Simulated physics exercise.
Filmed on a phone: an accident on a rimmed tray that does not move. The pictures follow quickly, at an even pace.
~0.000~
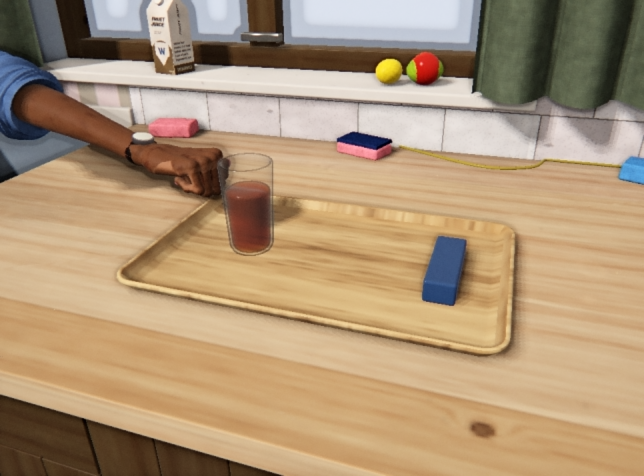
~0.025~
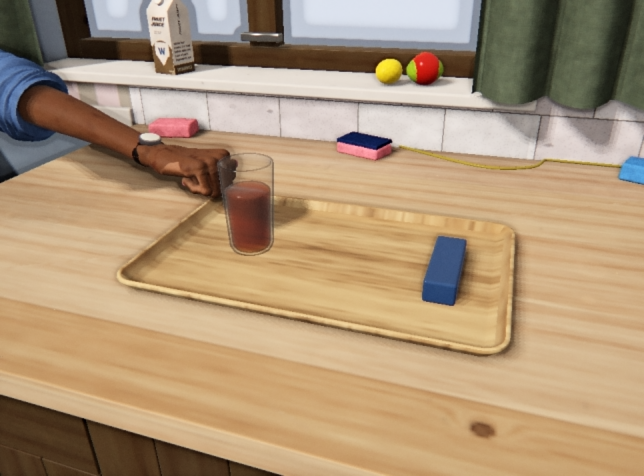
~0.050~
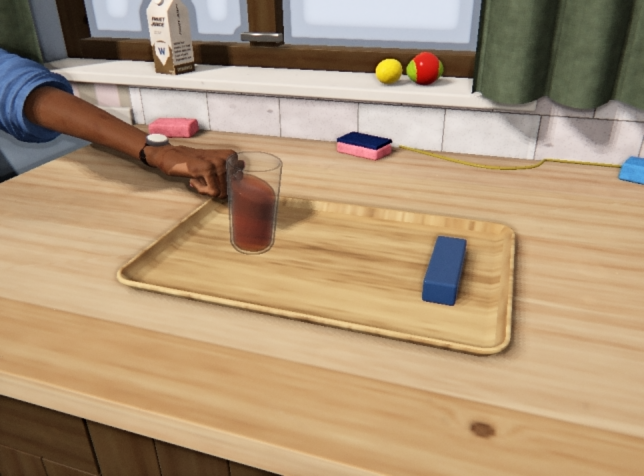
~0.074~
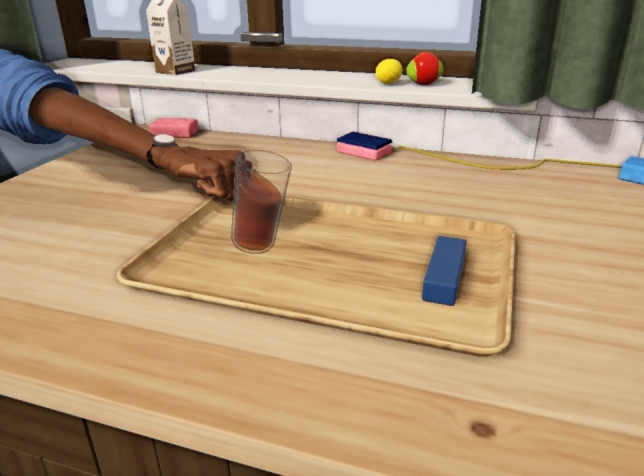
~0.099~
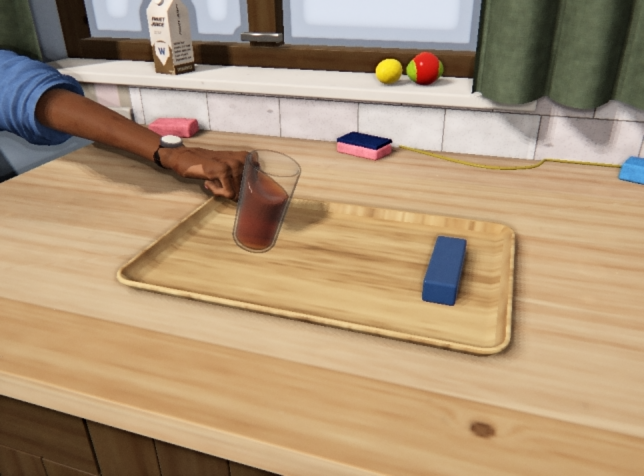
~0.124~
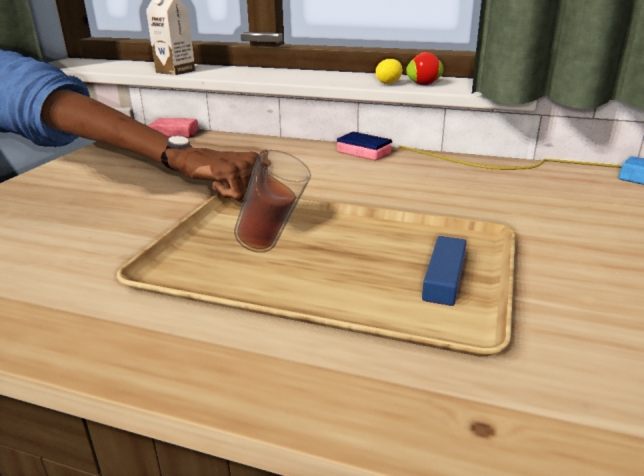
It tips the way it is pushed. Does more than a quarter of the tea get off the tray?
In the end less than a quarter leaves the tray.
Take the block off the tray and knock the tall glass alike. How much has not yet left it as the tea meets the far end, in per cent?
Some 55 per cent.
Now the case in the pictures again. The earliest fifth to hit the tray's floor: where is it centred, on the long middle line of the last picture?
At about (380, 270).
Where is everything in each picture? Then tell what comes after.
The first picture shows tilt 0°; right rim (269, 166); surface from (229, 185) to (270, 190); the tray's far rim is at (511, 279); a block is fixed to the tray further along.
The second picture shows tilt 0°; right rim (269, 166); surface from (229, 185) to (270, 190).
The third picture shows tilt 6°; right rim (279, 168); surface from (235, 172) to (272, 191).
The fourth picture shows tilt 12°; right rim (288, 171); surface from (243, 161) to (281, 198).
The fifth picture shows tilt 18°; right rim (298, 175); surface from (249, 180) to (289, 197).
The sixth picture shows tilt 24°; right rim (307, 180); surface from (251, 189) to (297, 197).
A moment on, the tall glass is falling and 100 per cent is in the glass, 0 on the tray and 0 above or beyond its rim.
Next, the tall glass lies on its side and 63 per cent is in the glass, 27 on the tray and 10 above or beyond its rim.
Then the tall glass lies on its side and 33 per cent is in the glass, 42 on the tray and 25 above or beyond its rim.
Later the tall glass lies on its side and 18 per cent is in the glass, 75 on the tray and 7 above or beyond its rim.
At rest 93 per cent is held by tray and glass, 7 is off the tray.
